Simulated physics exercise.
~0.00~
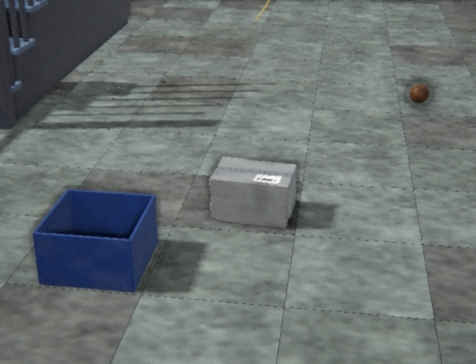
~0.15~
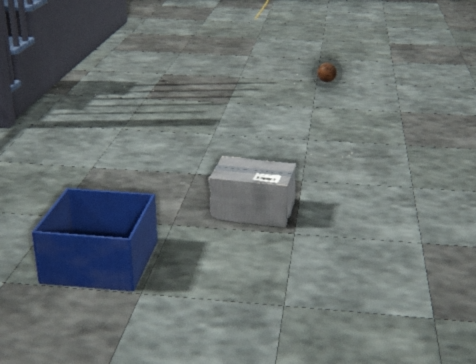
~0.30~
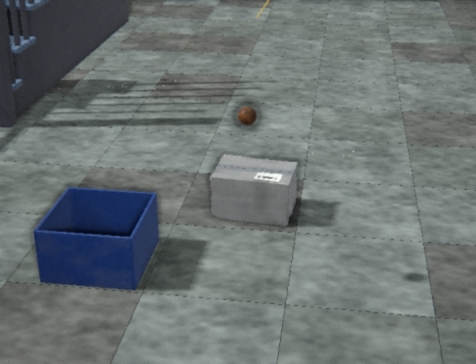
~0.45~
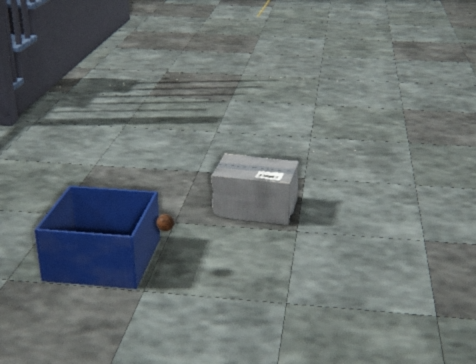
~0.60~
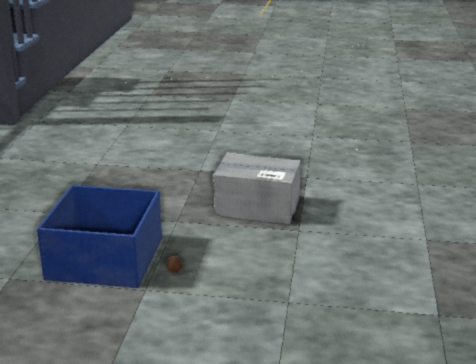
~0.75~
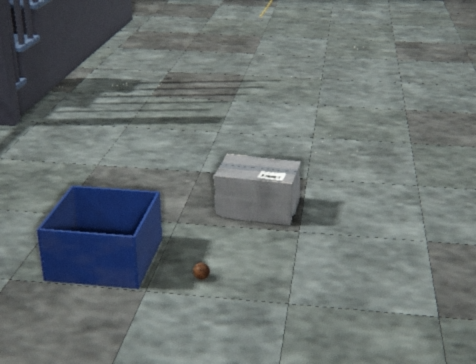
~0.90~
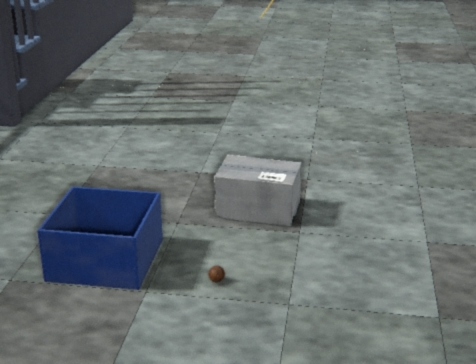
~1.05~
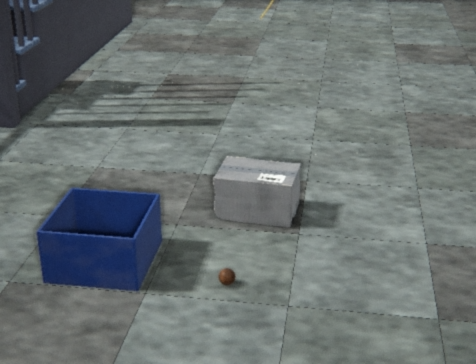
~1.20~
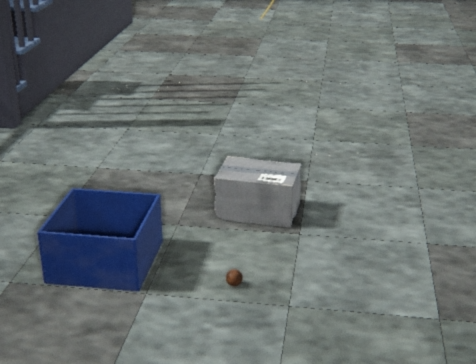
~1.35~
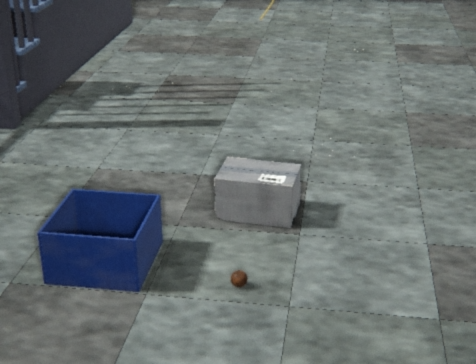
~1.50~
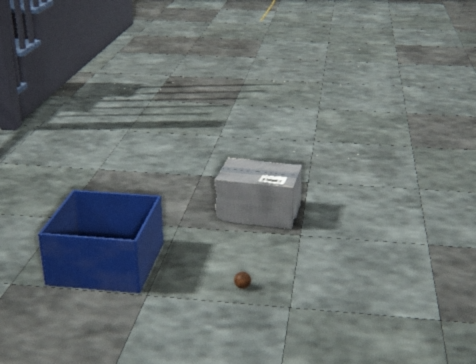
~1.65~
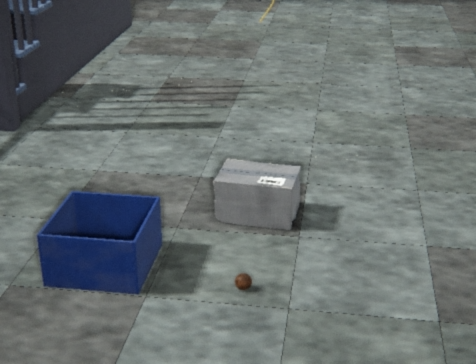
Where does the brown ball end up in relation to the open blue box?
It ends up outside the box, resting on the floor to the right of it.
